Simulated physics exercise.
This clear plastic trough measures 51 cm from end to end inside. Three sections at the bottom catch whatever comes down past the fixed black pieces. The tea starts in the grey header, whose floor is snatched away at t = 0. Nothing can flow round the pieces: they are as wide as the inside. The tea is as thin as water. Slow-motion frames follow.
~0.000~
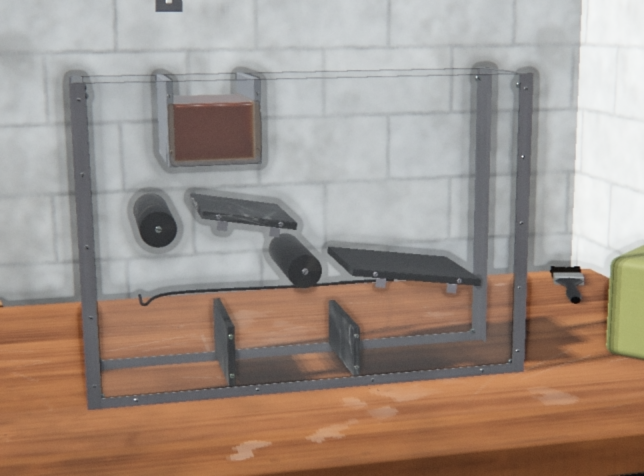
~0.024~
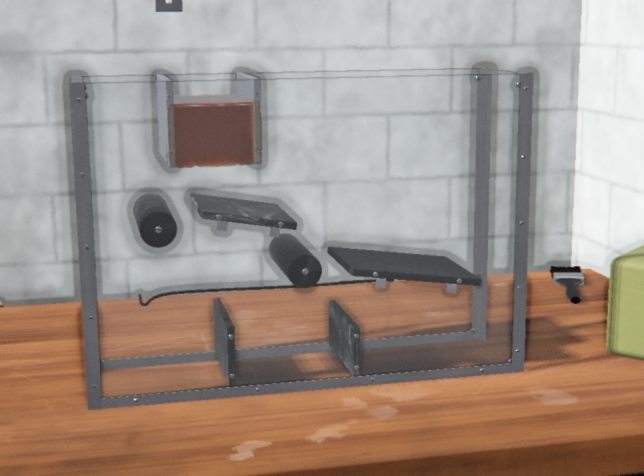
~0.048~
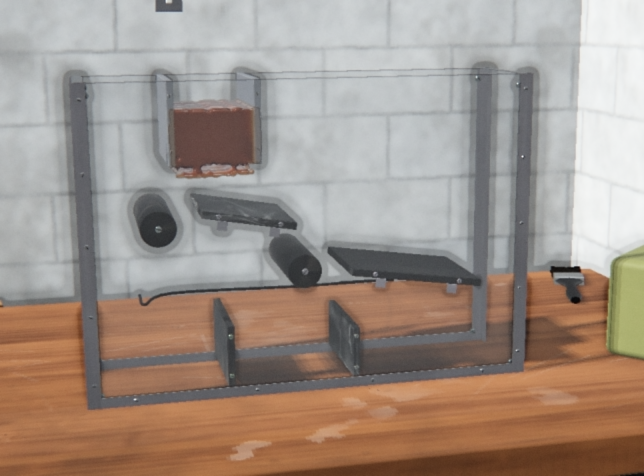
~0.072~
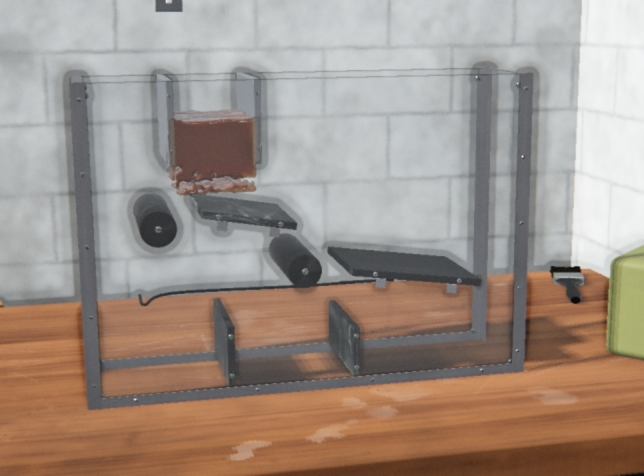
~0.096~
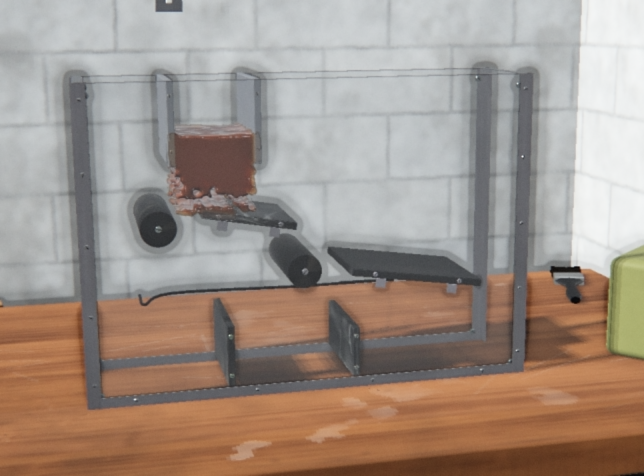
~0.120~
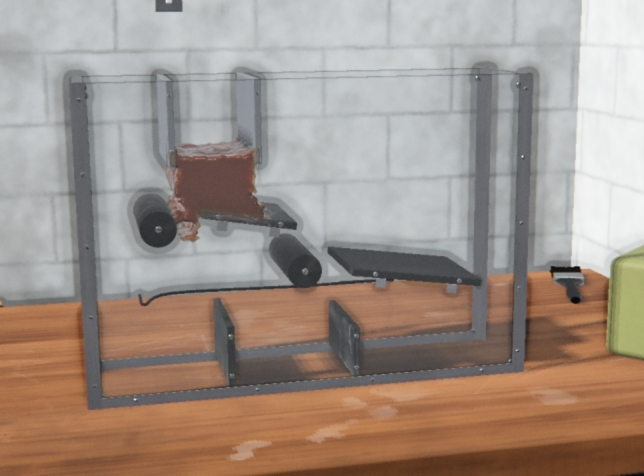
On a wooden counter against a pale block wall, a reddish-brown mass dropped out of a grey holder inside an upright frame, reached the tilted plate below, and bulged down past its left end.
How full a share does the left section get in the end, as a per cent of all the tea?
About 55 per cent.
After 0.22 s 79 per cent has yet to come down; below, left 21, middle 0, right 0.
After 0.36 s 50 per cent has yet to come down; below, left 42, middle 0, right 8.
After 0.70 s 6 per cent has yet to come down; below, left 53, middle 6, right 35.
In the end the left section holds 53, the middle 6 and the right 41 per cent.
